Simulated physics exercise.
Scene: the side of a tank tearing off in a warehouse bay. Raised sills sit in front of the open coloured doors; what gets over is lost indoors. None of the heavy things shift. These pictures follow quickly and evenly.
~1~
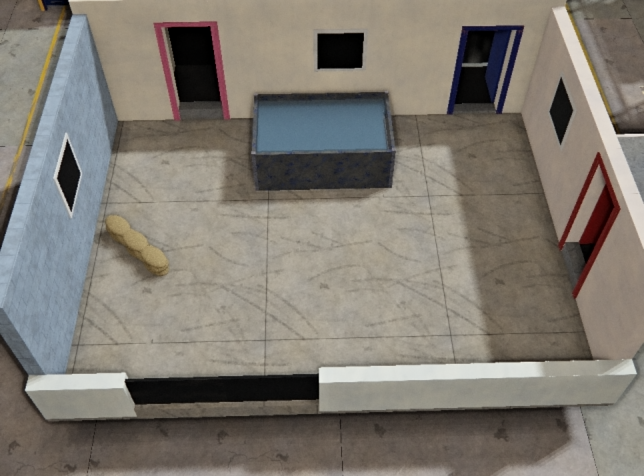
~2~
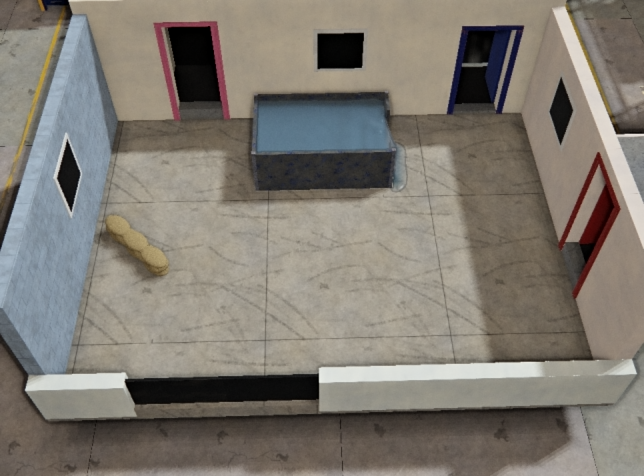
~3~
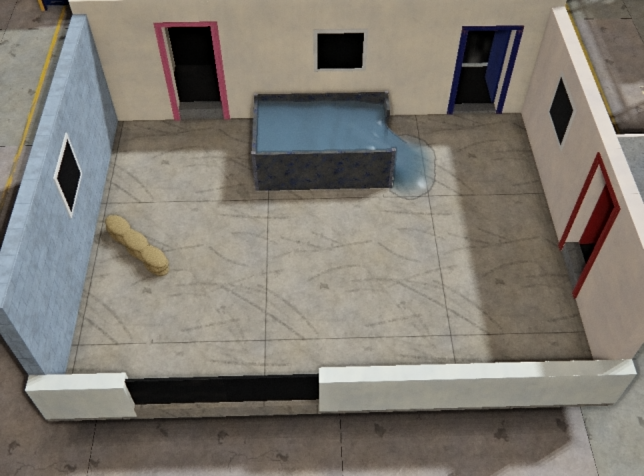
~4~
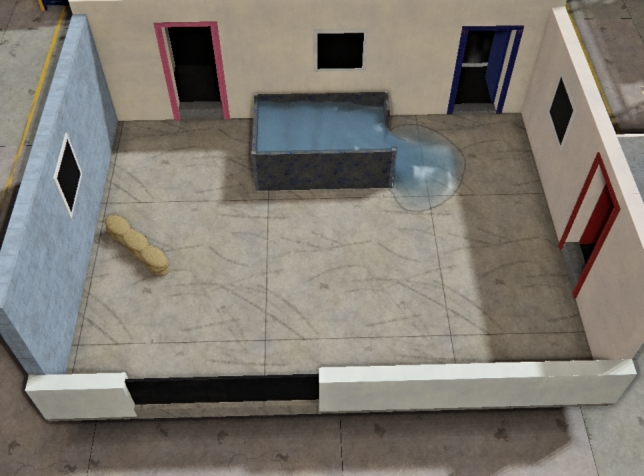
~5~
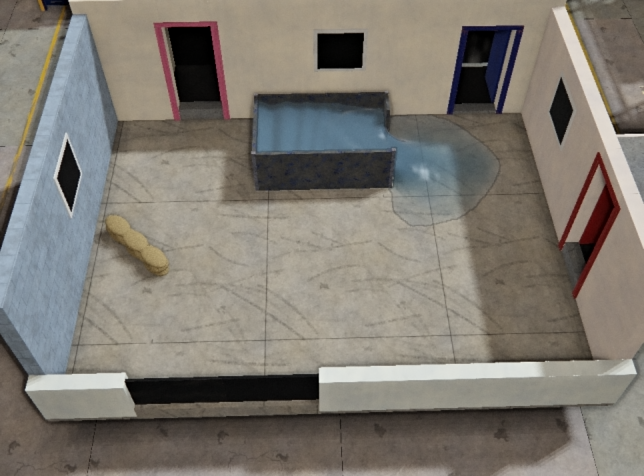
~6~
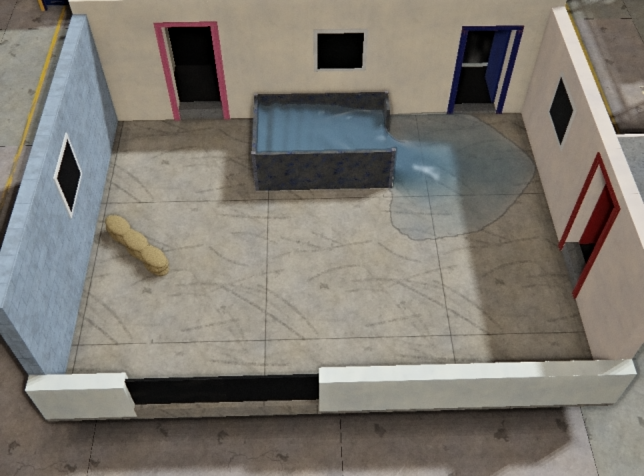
Open tank of still water in a walled bay giving way at its right end, water pouring out and spreading rightward across the floor.
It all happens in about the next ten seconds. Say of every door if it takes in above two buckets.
The blue door exceeds two buckets; the red door never exceeds two buckets; the pink door never exceeds two buckets.
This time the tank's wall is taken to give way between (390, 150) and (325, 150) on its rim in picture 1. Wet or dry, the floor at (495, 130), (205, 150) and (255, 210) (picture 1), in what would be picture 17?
Taking each in turn, they come out kept dry, kept dry, kept dry.
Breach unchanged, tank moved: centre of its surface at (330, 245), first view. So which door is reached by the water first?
Door: The red-painted one.
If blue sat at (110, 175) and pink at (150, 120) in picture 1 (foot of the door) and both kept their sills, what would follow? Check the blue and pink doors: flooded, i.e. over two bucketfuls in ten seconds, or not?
The blue door one stays within it, the pink door one stays within it.
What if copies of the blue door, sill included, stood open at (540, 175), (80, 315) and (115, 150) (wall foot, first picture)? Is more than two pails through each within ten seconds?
In turn: Is over, lets less in, holds.
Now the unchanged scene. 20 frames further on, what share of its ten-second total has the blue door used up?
Estimated share: About 45 %.
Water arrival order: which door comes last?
Answer: The door marked pink.
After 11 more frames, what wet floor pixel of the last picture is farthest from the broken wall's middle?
Approximate pixel: (600, 382).
A moment on, water covers 25 % of the floor; the blue door under two buckets in, the red door wet at the sill, nothing in, the pink door not reached.
Next, water covers 30 % of the floor; the blue door over two buckets in, the red door wet at the sill, nothing in, the pink door not reached.
Then, water covers 35 % of the floor; the blue door far over two buckets in, the red door wet at the sill, nothing in, the pink door not reached.
Later, water covers 70 % of the floor; the blue door far over two buckets in, the red door wet at the sill, nothing in, the pink door wet at the sill, nothing in.
In the end, water covers 95 % of the floor; the blue door far over two buckets in, the red door wet at the sill, nothing in, the pink door wet at the sill, nothing in.
